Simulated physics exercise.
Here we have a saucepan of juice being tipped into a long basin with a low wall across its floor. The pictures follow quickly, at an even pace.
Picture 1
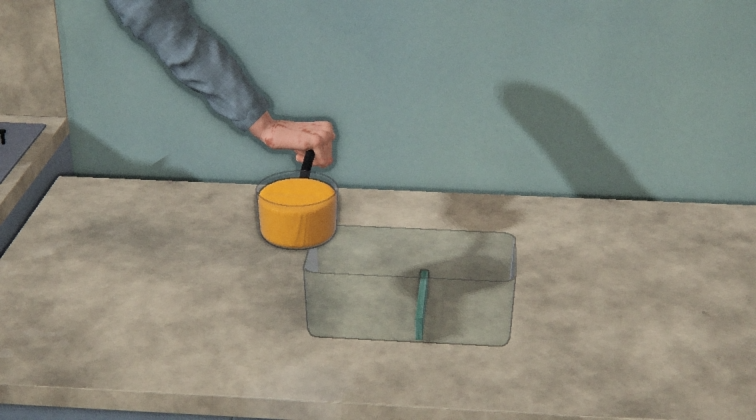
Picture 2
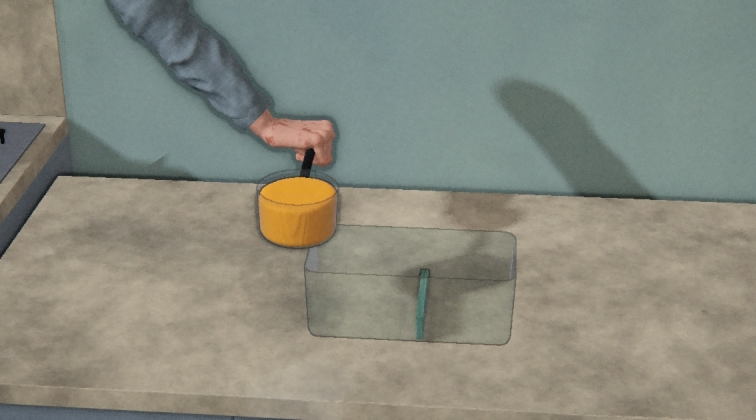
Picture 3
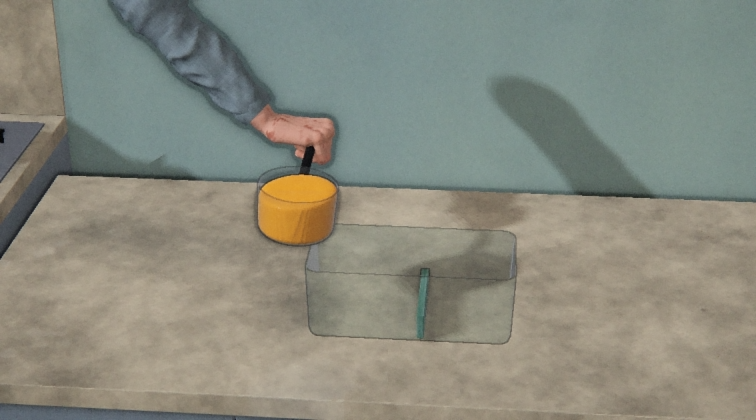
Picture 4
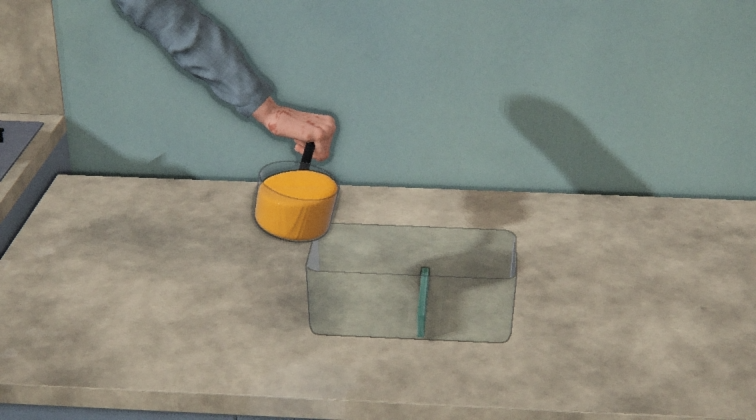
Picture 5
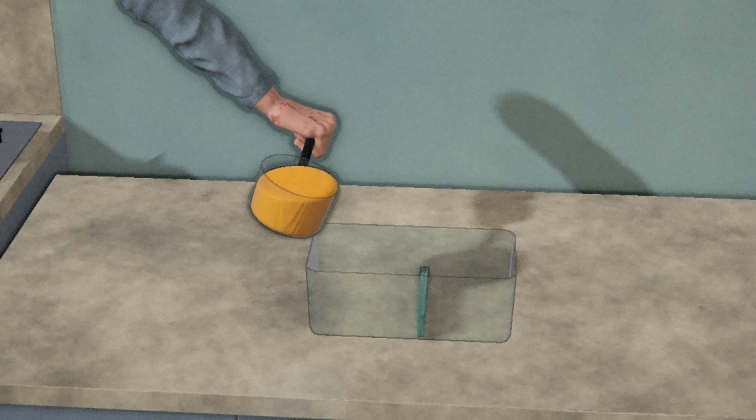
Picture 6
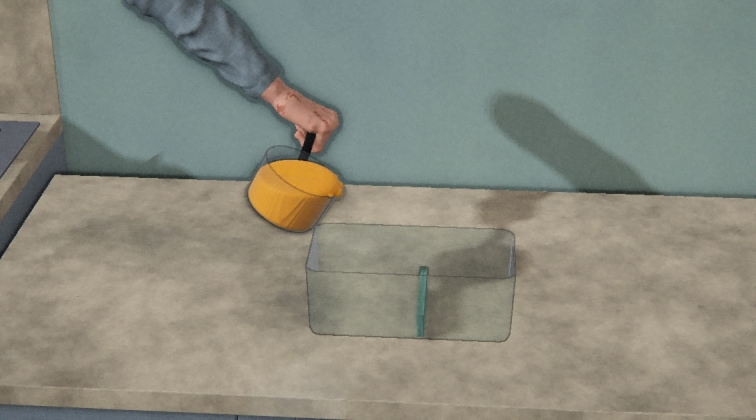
The footage shows a hand holding a saucepan of orange juice by its black handle above the left end of a clear basin with a low wall inside, then gradually tilting the pan to the right.
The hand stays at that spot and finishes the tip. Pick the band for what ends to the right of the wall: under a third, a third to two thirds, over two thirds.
It comes to not even a third.
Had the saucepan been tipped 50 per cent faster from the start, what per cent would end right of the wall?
Some 20 per cent.
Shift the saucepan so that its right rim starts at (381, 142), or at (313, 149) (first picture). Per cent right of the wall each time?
First some 80, then 5 per cent.
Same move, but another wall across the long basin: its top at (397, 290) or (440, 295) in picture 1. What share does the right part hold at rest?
The first gives 75 %, the second 5 %.
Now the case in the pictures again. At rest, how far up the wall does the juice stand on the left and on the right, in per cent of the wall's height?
Left: 50 %. Right: 20 %.
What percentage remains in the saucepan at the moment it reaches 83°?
About 50 per cent.
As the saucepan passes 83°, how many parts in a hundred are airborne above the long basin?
About 40 per cent.
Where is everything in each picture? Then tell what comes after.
Tilt 0°; pouring edge (337, 191); surface from (260, 192) to (336, 195); the long basin's rim runs from (309, 248) to (515, 258); the wall's top is at (422, 294), in the first frame.
Tilt 1°; pouring edge (338, 190); surface from (260, 191) to (337, 194), in the second frame.
Tilt 5°; pouring edge (338, 190); surface from (260, 190) to (337, 190), in the third frame.
Tilt 11°; pouring edge (339, 190); surface from (260, 185) to (338, 187), in the fourth frame.
Tilt 19°; pouring edge (338, 190); surface from (257, 180) to (339, 185); 1 per cent is over the edge, in the fifth frame.
Tilt 28°; pouring edge (337, 190); surface from (254, 177) to (334, 183); 2 per cent is over the edge, in the sixth frame.
A moment on, the saucepan is tipped on its side and 51 per cent is still to pour, 11 is left of the wall and 0 right of it.
Next, the saucepan is tipped on its side and 11 per cent is still to pour, 56 is left of the wall and 14 right of it.
Then the saucepan is tipped on its side and 3 per cent is still to pour, 75 is left of the wall and 17 right of it.
Later the saucepan is tipped on its side and 1 per cent is still to pour, 80 is left of the wall and 18 right of it.
At rest 80 per cent lies left of the wall, 18 right of it and 1 outside.
